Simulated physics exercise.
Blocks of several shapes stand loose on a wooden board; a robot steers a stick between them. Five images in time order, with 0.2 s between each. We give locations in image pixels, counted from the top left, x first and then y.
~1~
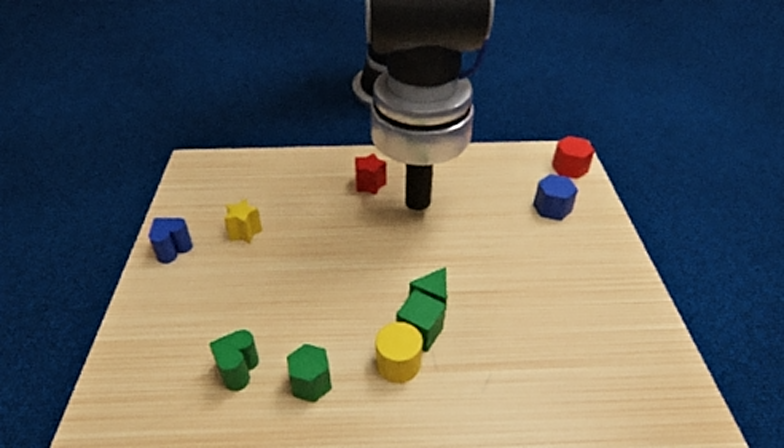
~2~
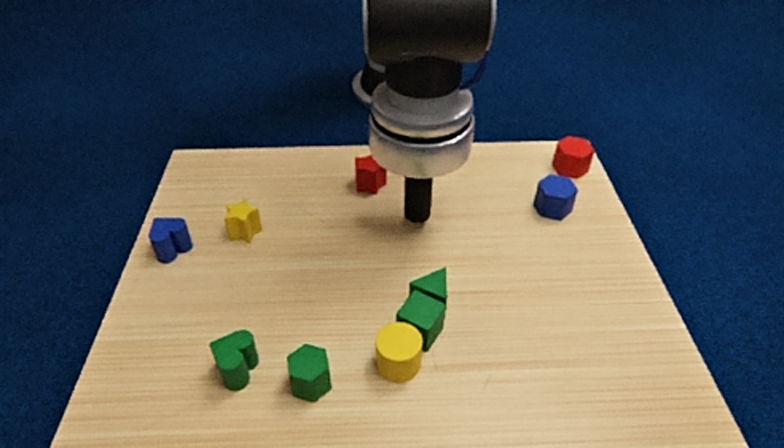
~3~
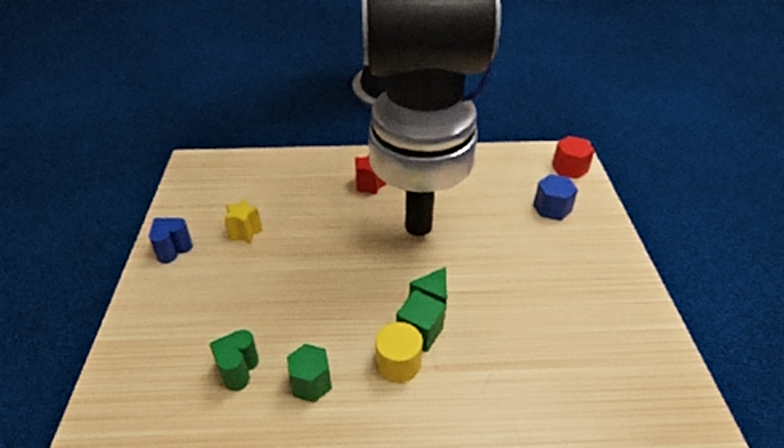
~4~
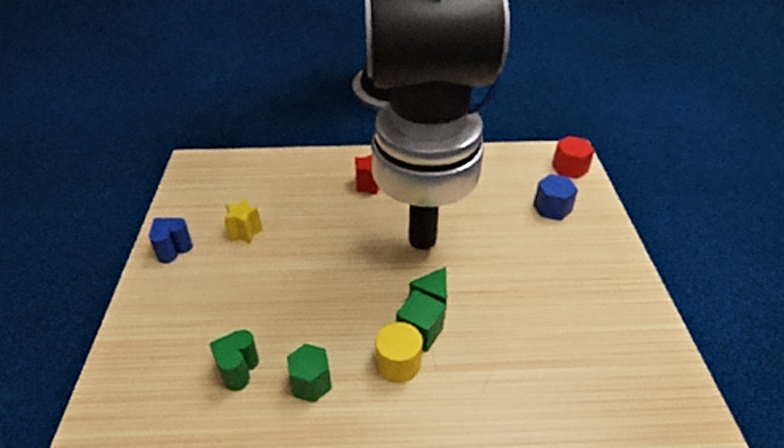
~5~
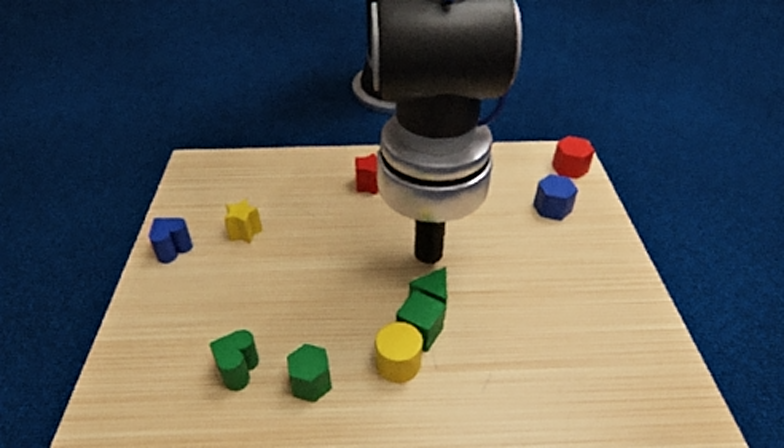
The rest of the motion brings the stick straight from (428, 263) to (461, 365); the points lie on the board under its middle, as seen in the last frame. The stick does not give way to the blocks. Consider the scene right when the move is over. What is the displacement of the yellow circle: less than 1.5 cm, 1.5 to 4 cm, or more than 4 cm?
It ends 1.5 to 4 cm away.
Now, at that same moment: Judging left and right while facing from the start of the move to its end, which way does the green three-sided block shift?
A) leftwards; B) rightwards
It's A.
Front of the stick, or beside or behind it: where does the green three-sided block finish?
Ahead.
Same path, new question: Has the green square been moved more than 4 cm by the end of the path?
I expect not.
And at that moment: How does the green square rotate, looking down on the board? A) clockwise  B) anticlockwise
Correct choice: A.
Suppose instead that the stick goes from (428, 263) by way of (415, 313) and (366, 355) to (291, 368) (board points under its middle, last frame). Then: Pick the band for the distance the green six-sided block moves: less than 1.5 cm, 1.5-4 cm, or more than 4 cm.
It shifts by 1.5 to 4 cm.
The first path, step by step. One third of the way, stick (439, 285); green square (422, 313), turned 15° clockwise; green three-sided block (442, 293), turned 20° clockwise.
Two thirds of the way, stick (450, 319); yellow circle (389, 348); green square (422, 322), turned 35° clockwise; green three-sided block (465, 331), turned 40° clockwise.
At the end, stick (462, 356); yellow circle (383, 350); green square (420, 327), turned 45° clockwise; green three-sided block (482, 367).
